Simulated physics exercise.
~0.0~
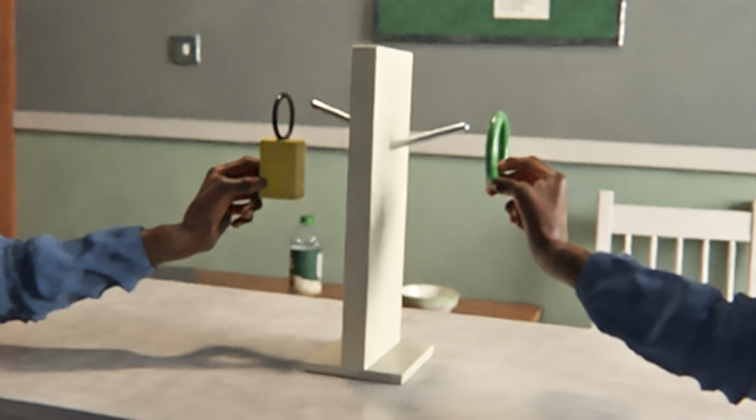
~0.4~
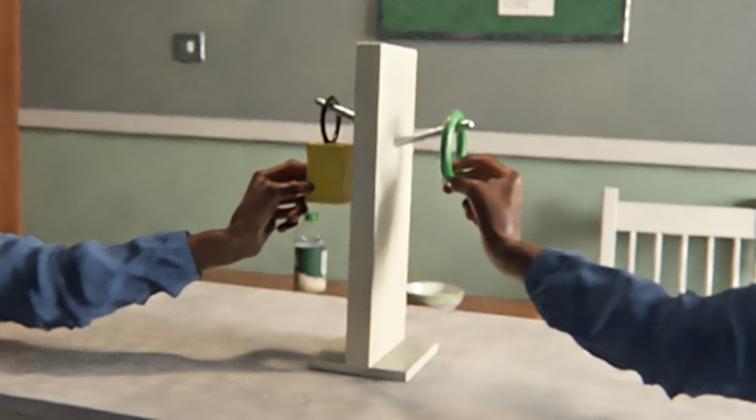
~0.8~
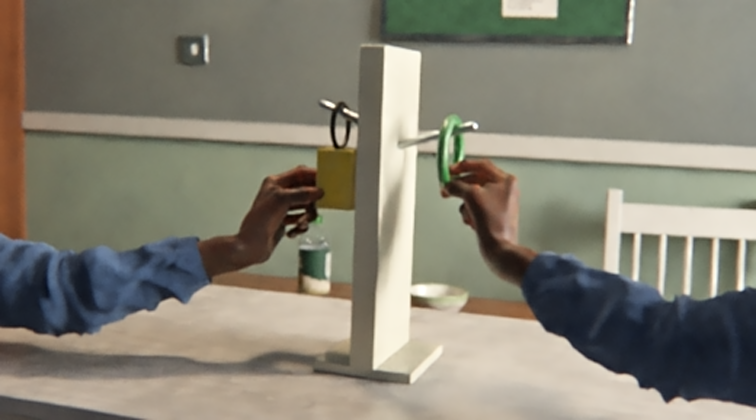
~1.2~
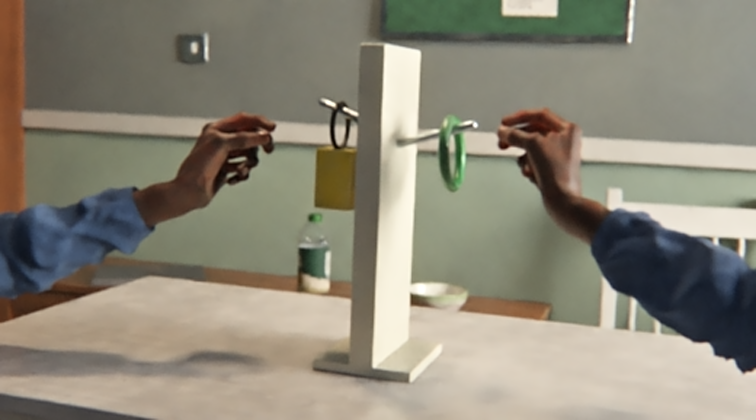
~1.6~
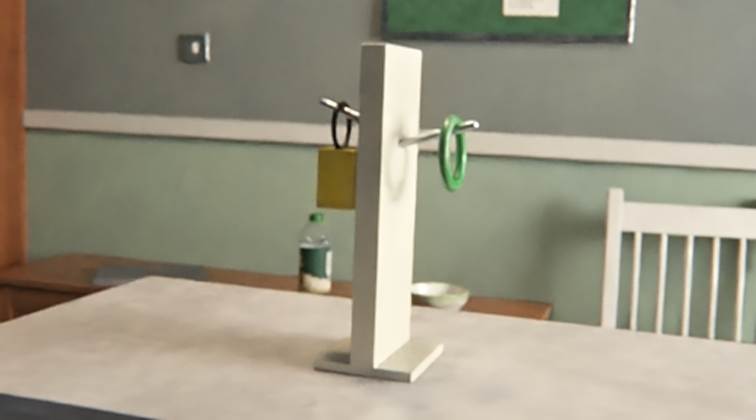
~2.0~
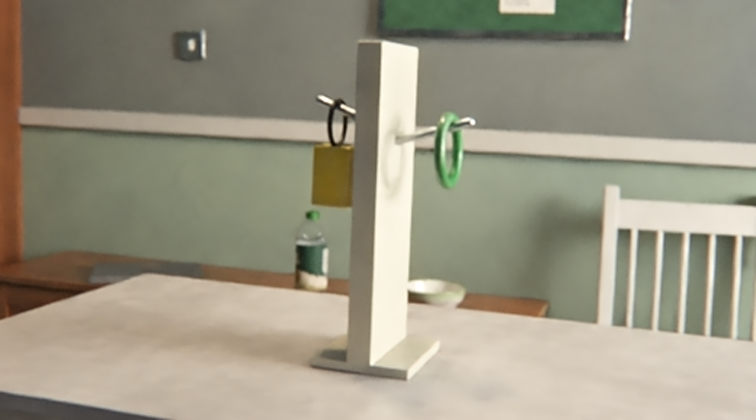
At the start, two hands in blue sleeves hold a yellow block-like pouch with a black ring on the left and a green ring of tape on the right, on either side of a pale upright stand with two metal pegs. The hands move inward, bringing the black ring and the green ring onto the pegs. They settle both things slightly, then let go and draw back. Soon the hands are out of view. The yellow pouch and the green tape stay hanging from their pegs, and the stand remains upright on the table.
